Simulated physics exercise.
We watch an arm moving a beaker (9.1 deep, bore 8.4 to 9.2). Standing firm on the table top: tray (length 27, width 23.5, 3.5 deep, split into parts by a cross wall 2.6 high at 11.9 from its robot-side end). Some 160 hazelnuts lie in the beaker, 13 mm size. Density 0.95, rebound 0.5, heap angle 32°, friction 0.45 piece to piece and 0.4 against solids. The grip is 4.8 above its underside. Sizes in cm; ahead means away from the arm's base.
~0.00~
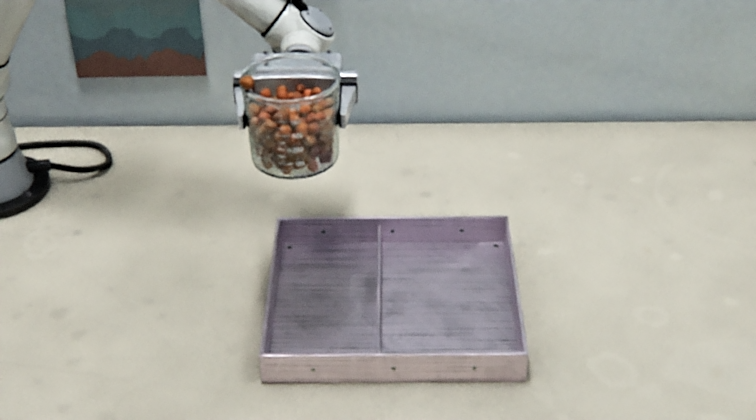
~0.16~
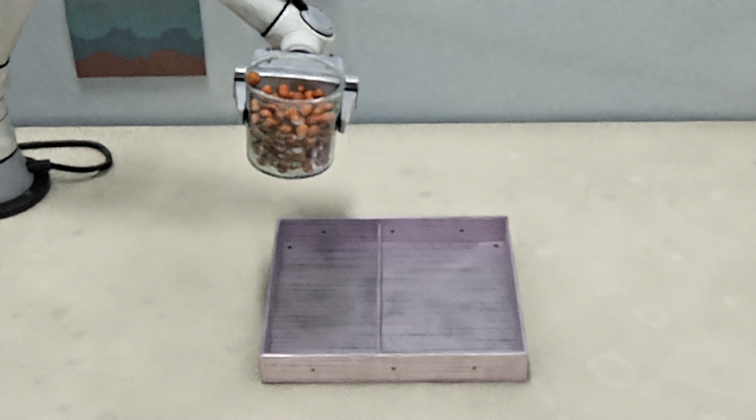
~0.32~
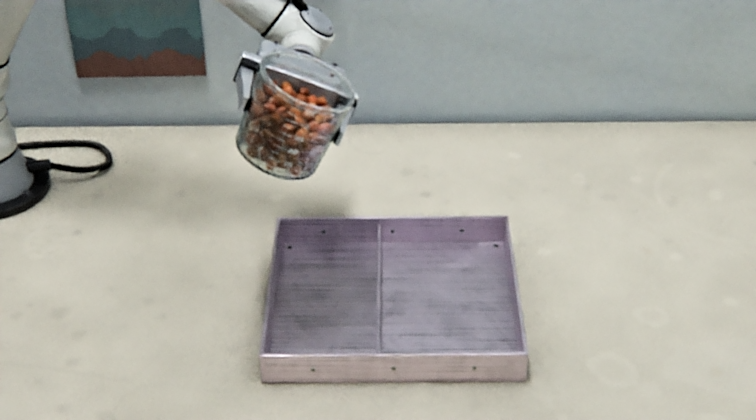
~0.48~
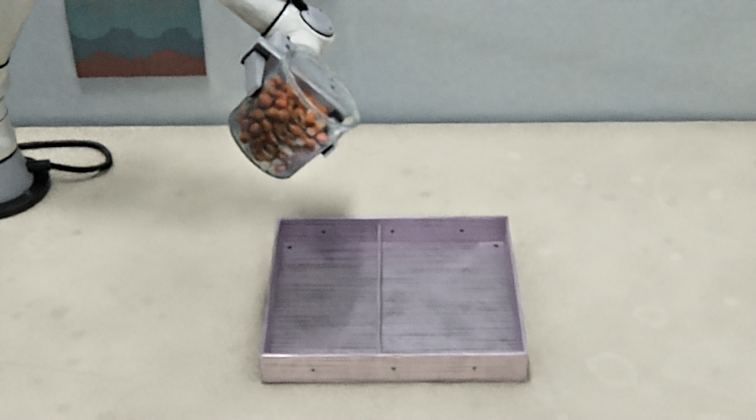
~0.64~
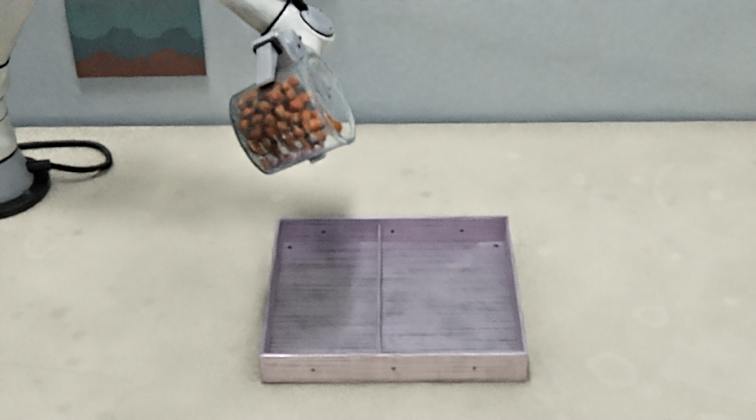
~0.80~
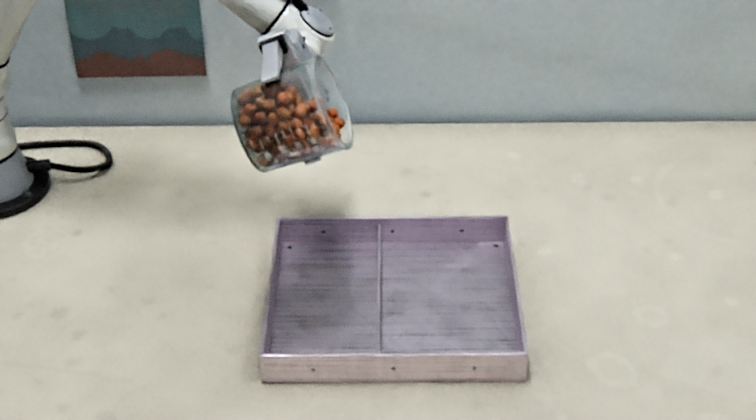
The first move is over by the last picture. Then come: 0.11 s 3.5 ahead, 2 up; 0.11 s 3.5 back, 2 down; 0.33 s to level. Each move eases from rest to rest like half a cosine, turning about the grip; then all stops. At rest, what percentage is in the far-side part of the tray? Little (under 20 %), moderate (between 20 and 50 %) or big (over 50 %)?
Answer: Moderate; between 20 and 50 % of the hazelnuts finish in the far-side part of the tray.
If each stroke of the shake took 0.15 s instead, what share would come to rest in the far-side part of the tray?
It would be near 15 per cent.
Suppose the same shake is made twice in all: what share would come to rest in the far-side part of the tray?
Then about 50 per cent.
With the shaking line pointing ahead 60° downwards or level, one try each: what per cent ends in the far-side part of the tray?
Some 0 and 25 per cent.
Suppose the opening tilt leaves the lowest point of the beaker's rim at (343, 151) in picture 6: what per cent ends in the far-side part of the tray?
About 75 per cent.
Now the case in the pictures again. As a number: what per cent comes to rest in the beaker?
Some 60 per cent.
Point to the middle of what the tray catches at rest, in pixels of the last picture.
Around (449, 296).
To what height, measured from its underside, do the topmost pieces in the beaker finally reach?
About 6.0 cm.
After 1.02 s, tilted 69° forward, highest piece 28 above the table; 134 in the beaker, 30 in flight or on a rim.
After 1.24 s, tilted 17° forward, highest piece 29 above the table; 95 in the beaker, 59 in the far-side part, 5 in the robot-side part, 5 in flight or on a rim.
After 1.55 s, level, highest piece 26 above the table; 95 in the beaker, 59 in the far-side part, 6 in the robot-side part, 4 on the table or floor.
After 2.60 s, level, highest piece 26 above the table; 95 in the beaker, 59 in the far-side part, 6 in the robot-side part, 4 on the table or floor.
At rest, 95 in the beaker, 59 in the far-side part, 6 in the robot-side part, 4 on the table or floor. That is 36 % in the far-side part of the tray.
